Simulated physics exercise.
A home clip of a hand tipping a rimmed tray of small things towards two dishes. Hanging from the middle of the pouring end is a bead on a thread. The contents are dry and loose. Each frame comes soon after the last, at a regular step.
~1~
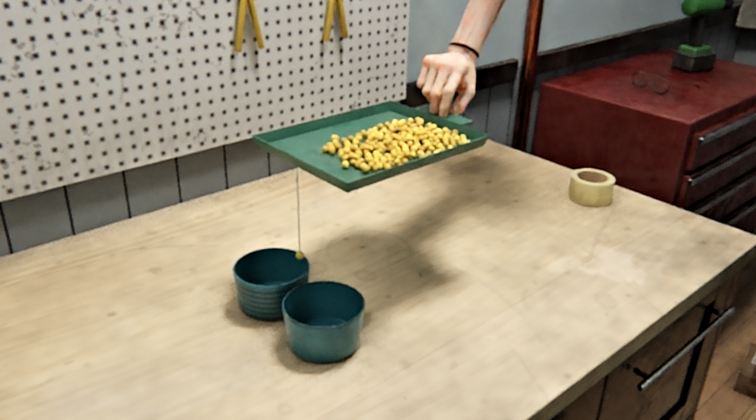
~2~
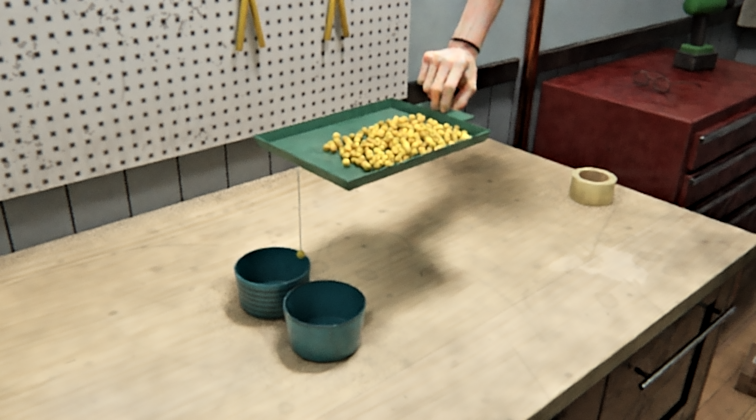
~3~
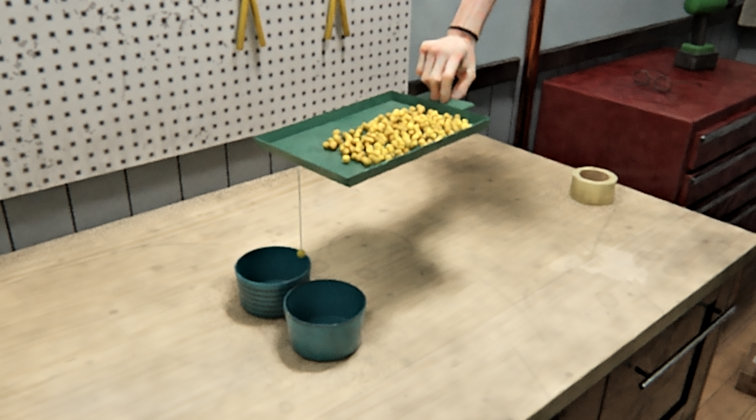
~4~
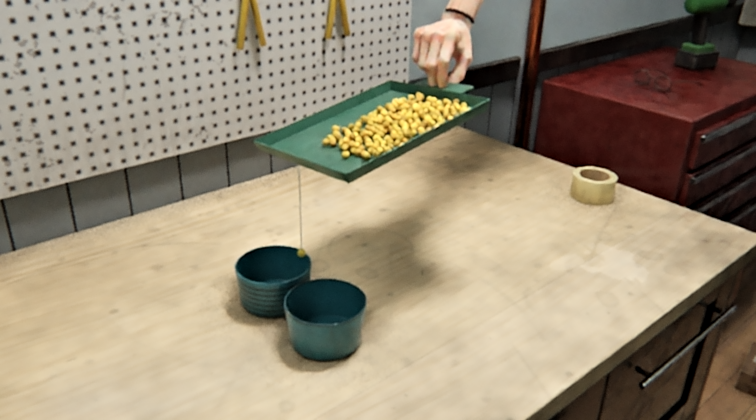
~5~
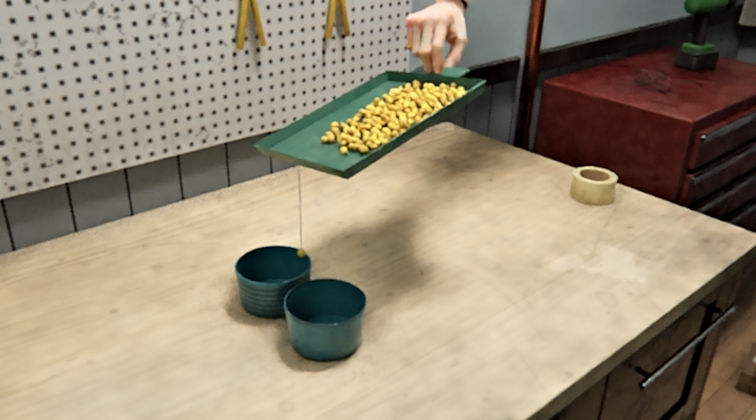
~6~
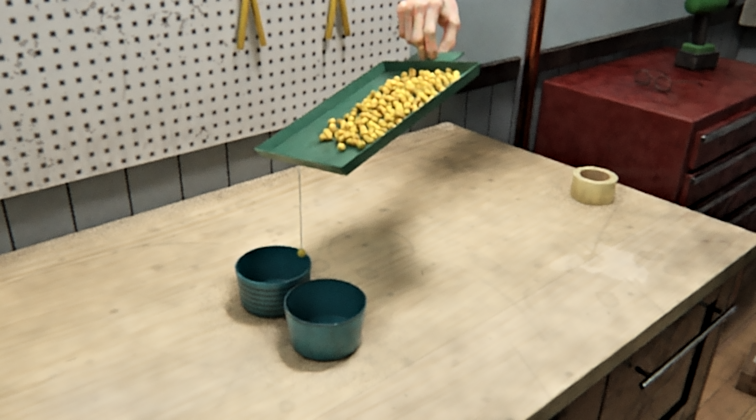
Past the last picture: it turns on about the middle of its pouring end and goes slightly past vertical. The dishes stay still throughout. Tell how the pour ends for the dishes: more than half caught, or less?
It ends with less than half caught.
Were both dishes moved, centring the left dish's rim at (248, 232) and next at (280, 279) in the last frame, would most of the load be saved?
Catch, run one: Past the halfway mark; run two: Below the halfway mark.
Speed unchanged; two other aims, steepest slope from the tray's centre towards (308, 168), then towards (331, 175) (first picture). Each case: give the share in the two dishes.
The first comes to 70 %, while the second comes to 90 %.
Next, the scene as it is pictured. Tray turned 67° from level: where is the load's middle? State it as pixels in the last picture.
Somewhere about (281, 147).
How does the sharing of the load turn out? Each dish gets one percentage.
Left dish: Roughly 30 per cent; right dish: Roughly 0 per cent.
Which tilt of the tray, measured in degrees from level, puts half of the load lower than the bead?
Near 100 degrees.
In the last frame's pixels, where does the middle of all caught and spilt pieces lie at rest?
The centre settles at about (249, 276).
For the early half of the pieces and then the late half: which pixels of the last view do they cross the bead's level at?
First roughly (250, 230), then roughly (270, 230).
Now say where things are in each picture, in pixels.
The first frame shows corners of the pouring end (257, 136) and (348, 180), level; middle of the load (402, 145), puffed corn balls; left dish (240, 294); right dish (291, 335); bead on its thread (300, 255).
The second frame shows corners of the pouring end (258, 135) and (348, 179), level; middle of the load (403, 142).
The third frame shows corners of the pouring end (258, 137) and (348, 175), tipped barely, lowest at the left corner; middle of the load (403, 134).
The fourth frame shows corners of the pouring end (258, 140) and (346, 171), tipped a little, lowest at the left corner; middle of the load (402, 124).
The fifth frame shows corners of the pouring end (258, 144) and (344, 168), tipped clearly, lowest at the left corner; middle of the load (400, 114).
The sixth frame shows corners of the pouring end (259, 147) and (342, 164), tipped clearly, lowest at the left corner; middle of the load (389, 106); left dish (242, 292); right dish (293, 332).
Just after the last frame, tray tipped steeply; the larger part on the tray; just a few outside both; roughly a quarter in the air.
A moment on, tray tipped past a quarter turn; roughly a quarter on the tray; about a tenth in the left dish; roughly half outside both; about a tenth in the air.
Further on, tray tipped past a quarter turn; roughly a quarter in the left dish; roughly two thirds outside both.
When it is over, tray tipped past a quarter turn; not one in the right dish; roughly a quarter in the left dish; roughly two thirds outside both.
